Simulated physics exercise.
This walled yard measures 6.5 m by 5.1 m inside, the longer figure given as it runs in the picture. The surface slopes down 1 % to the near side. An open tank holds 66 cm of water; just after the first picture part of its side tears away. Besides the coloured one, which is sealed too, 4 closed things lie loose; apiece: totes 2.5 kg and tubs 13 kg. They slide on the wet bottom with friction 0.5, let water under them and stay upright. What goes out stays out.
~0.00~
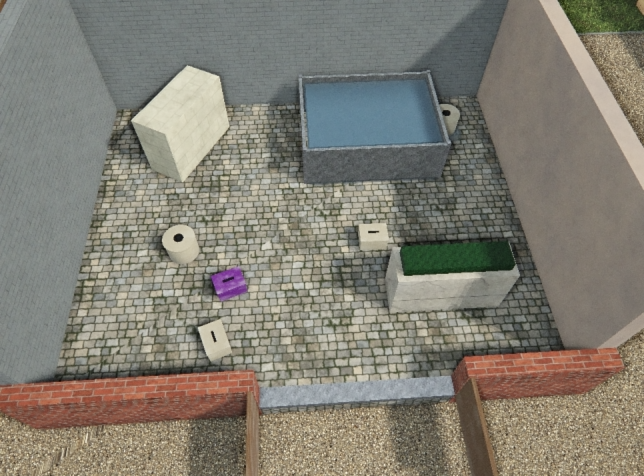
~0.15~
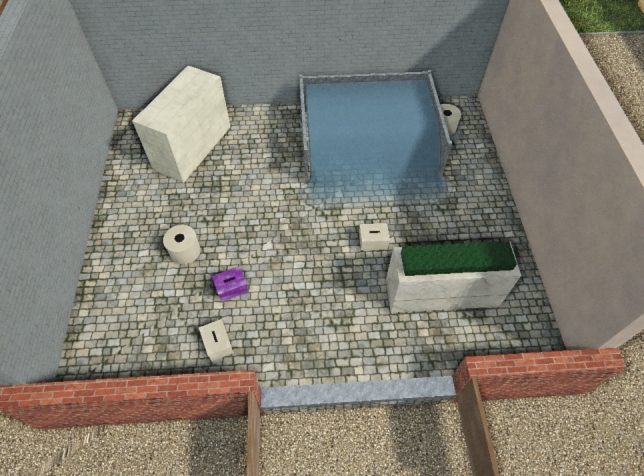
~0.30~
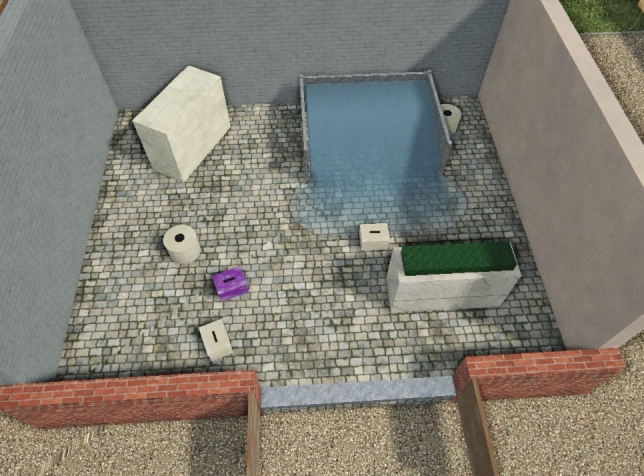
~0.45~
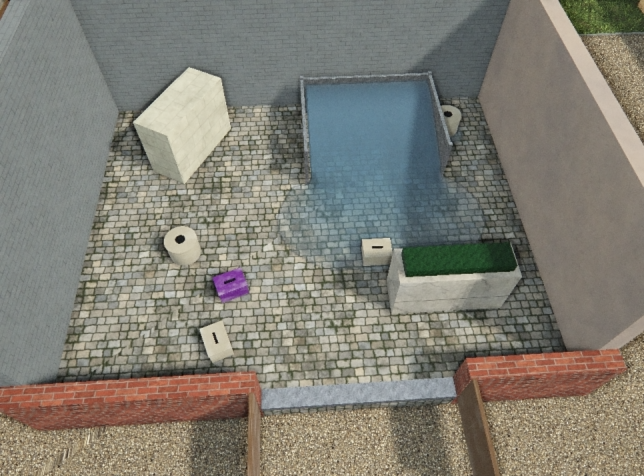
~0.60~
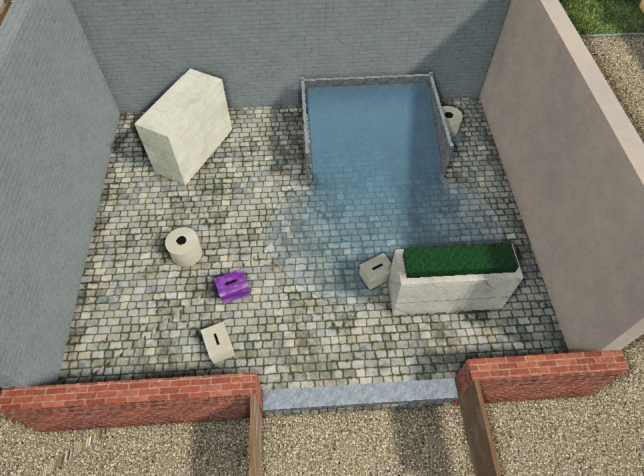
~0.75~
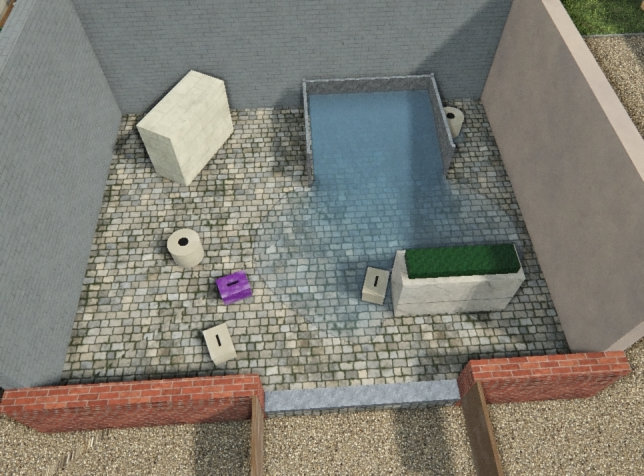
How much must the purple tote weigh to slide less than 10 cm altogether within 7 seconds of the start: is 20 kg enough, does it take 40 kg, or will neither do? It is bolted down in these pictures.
For it, the lower weight is enough.
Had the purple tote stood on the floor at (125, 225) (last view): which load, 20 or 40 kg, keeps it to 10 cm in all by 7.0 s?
The smaller is enough.
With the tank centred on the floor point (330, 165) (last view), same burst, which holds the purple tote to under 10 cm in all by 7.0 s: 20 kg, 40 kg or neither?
In that case only the higher weight holds it.
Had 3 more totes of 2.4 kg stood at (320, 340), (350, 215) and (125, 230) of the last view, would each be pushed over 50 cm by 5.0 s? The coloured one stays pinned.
In that order: More, past it, past it.
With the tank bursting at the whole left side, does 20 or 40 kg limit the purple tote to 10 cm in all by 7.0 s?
In that case only the larger load is enough.
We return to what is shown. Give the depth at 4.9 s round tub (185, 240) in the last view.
Roughly 4 cm.
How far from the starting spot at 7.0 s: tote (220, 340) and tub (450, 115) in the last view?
In turn: 300 cm, 60 cm.
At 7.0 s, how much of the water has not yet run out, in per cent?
Some 68 per cent remains.
After 1.4 s the purple tote would be 0 cm from its start with 20 kg and 0 cm from its start with 40 kg; 4 cm of water round it then.
After 3.1 s the purple tote would be 0 cm from its start with 20 kg and 0 cm from its start with 40 kg; 5 cm of water round it then.
After 4.9 s the purple tote would be 0 cm from its start with 20 kg and 0 cm from its start with 40 kg; 3 cm of water round it then.
After 7.0 s the purple tote would be 0 cm from its start with 20 kg and 0 cm from its start with 40 kg; 5 cm of water round it then.
